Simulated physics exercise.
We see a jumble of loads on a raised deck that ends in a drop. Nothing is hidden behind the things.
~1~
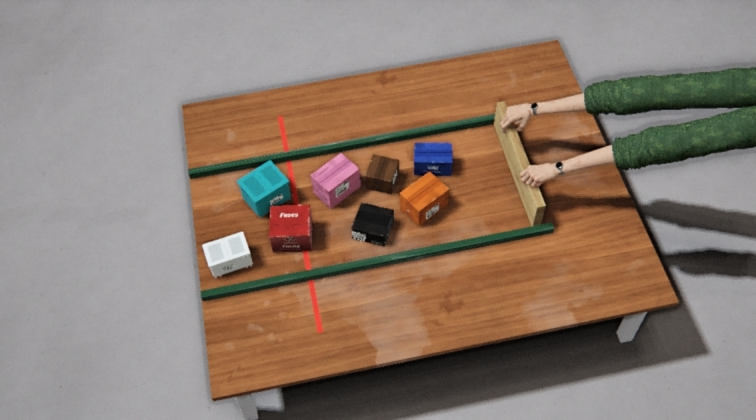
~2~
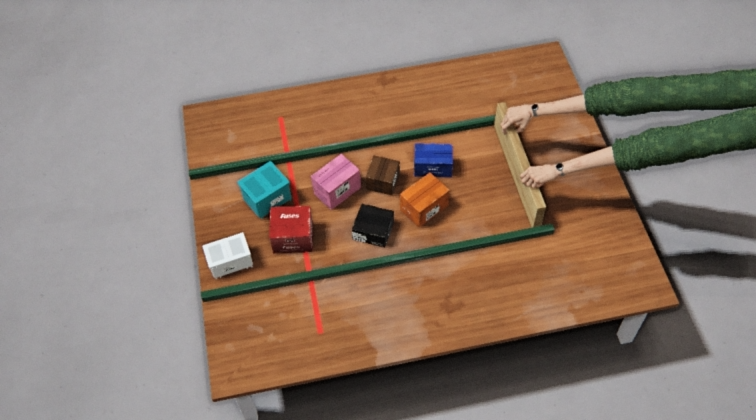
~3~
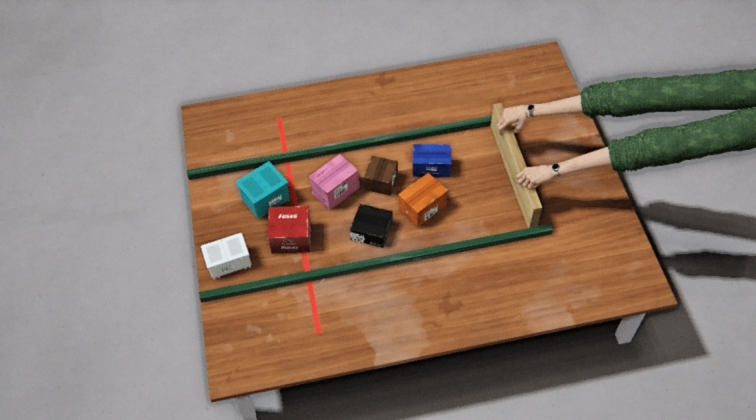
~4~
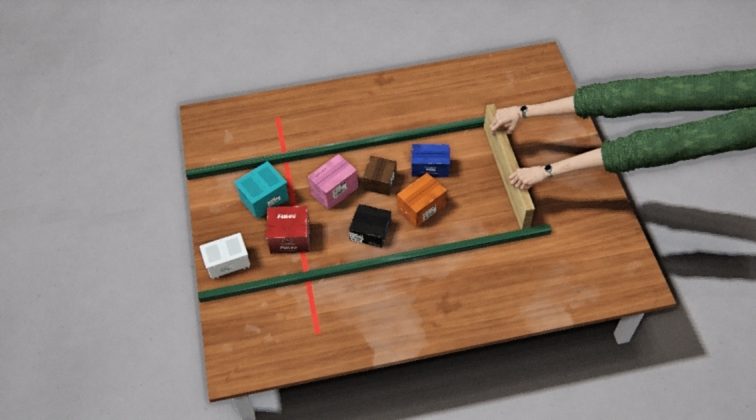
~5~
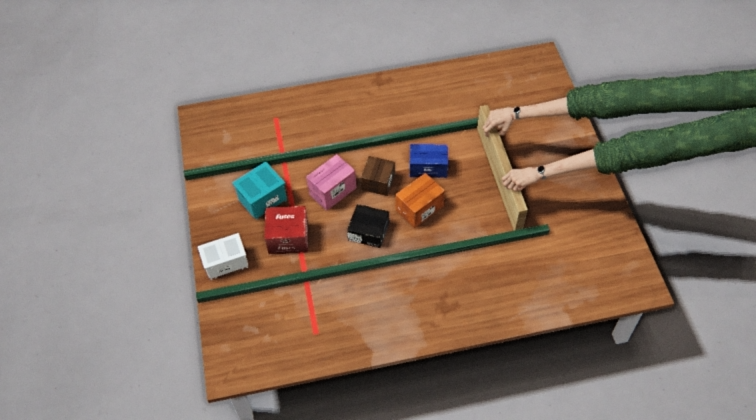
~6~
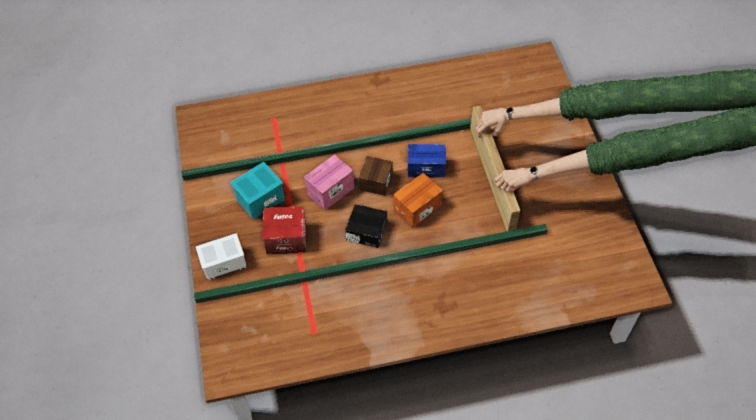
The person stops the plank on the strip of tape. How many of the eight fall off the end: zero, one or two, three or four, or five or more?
Here the number that fall off is one or two.
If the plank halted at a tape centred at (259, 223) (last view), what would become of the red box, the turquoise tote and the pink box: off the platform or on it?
The red box survives, the turquoise tote drops off, the pink box drops off.
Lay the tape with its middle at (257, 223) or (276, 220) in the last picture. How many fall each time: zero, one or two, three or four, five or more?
For each place: Three or four; either three or four.
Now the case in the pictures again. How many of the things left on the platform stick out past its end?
The number is 2.
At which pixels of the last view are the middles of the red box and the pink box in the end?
Near (233, 244) and (199, 198).
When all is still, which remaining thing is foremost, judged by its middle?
That is the white tote.
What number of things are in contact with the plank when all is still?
In contact: 3.
Soon after, none off yet; white tote at rest near (222, 257); turquoise tote at rest near (259, 191); red box at rest near (285, 230).
After that, none off yet; white tote at rest near (222, 257); turquoise tote displaced about its own width near (226, 193); red box displaced a little near (277, 232).
In the end, the number that fall off is one or two; gone, turquoise tote.
